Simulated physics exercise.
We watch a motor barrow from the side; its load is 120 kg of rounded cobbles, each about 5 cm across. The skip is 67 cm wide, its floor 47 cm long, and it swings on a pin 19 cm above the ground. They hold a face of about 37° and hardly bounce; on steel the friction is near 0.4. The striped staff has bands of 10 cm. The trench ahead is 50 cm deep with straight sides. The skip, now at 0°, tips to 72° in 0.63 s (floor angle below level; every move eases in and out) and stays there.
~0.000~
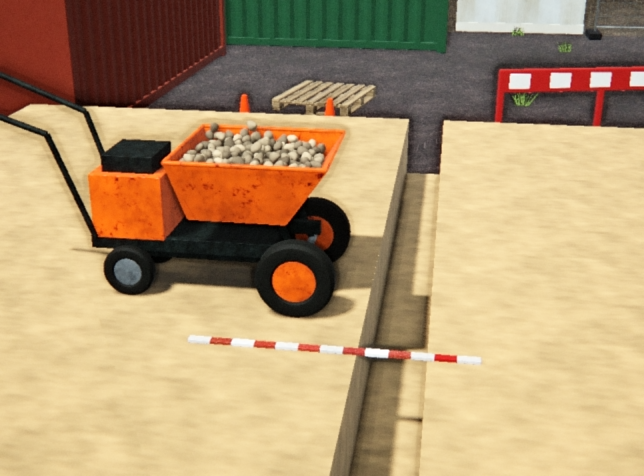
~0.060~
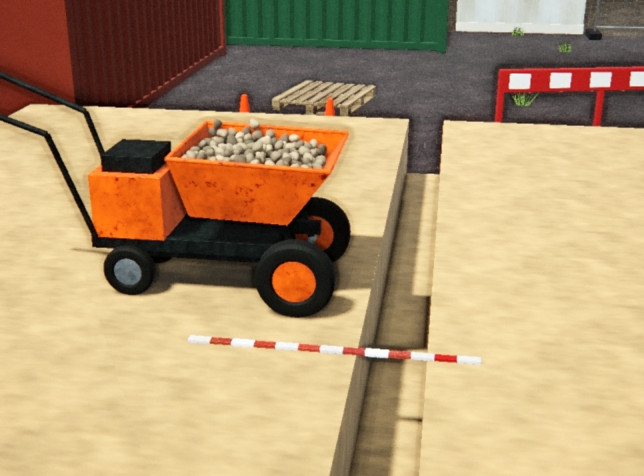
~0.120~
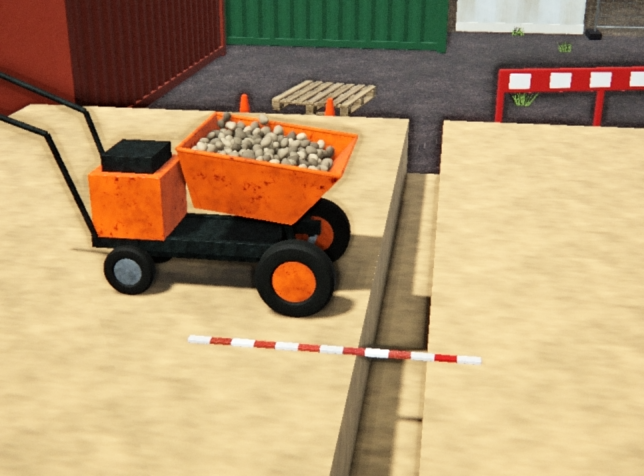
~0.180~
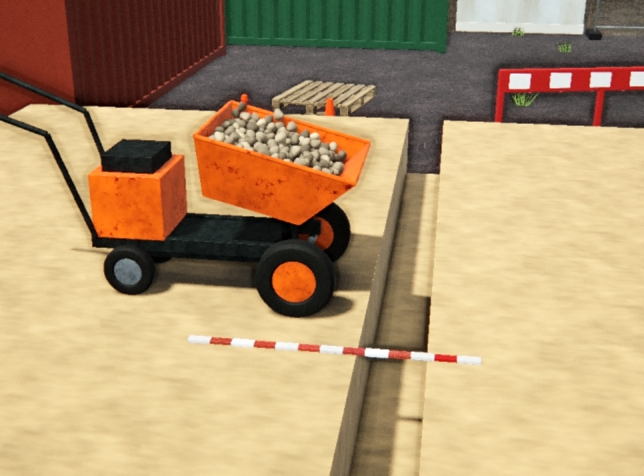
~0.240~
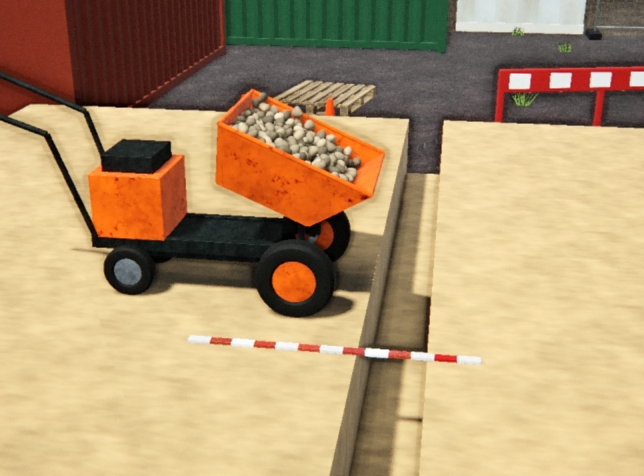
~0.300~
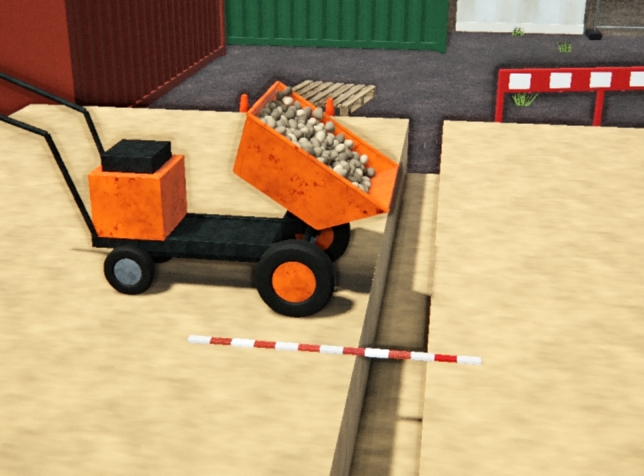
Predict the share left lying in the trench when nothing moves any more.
About 17 per cent.
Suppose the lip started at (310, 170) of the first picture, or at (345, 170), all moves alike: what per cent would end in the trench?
Near 30 per cent from the first place, 10 from the second.
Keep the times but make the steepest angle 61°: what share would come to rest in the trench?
It would be near 15 per cent.
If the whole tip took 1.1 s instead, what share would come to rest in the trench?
It would be near 30 per cent.
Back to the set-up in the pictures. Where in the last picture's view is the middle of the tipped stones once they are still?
Around (491, 297).
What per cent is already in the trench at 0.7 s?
Some 0 per cent.
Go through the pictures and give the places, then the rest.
The skip is at 0°, its lip at (327, 171); the top of the load is at (239, 137), in the first frame.
The skip is at 2°, its lip at (331, 172); the top of the load is at (233, 135); the stones move at 0.5 m/s on average, in the second frame.
Lip at (341, 176), floor tilted 7°, highest stones at (239, 125); the stones move at 0.9 m/s on average, in the third frame.
Lip at (356, 184), floor tilted 14°, highest stones at (248, 117); the stones move at 1.2 m/s on average, in the fourth frame.
Lip at (372, 196), floor tilted 23°, highest stones at (258, 110); the stones move at 1.5 m/s on average, in the fifth frame.
The skip is at 33°, its lip at (388, 211); the top of the load is at (282, 104); the stones move at 1.6 m/s on average, in the sixth frame.
After 0.5 s the floor is at 60°; 100 % in the skip; the foremost stones are at (408, 228).
After 0.7 s the floor is at 72°; 65 % in the skip, 1 % in the trench, 34 % past the trench; the foremost stones are at (499, 290).
After 1.1 s the floor is at 72°; 17 % in the skip, 3 % in the trench, 80 % past the trench; the foremost stones are past the picture's edge.
After 3.0 s the floor is at 72°; 0 % in the skip, 17 % in the trench, 83 % past the trench; the foremost stones are past the picture's edge.
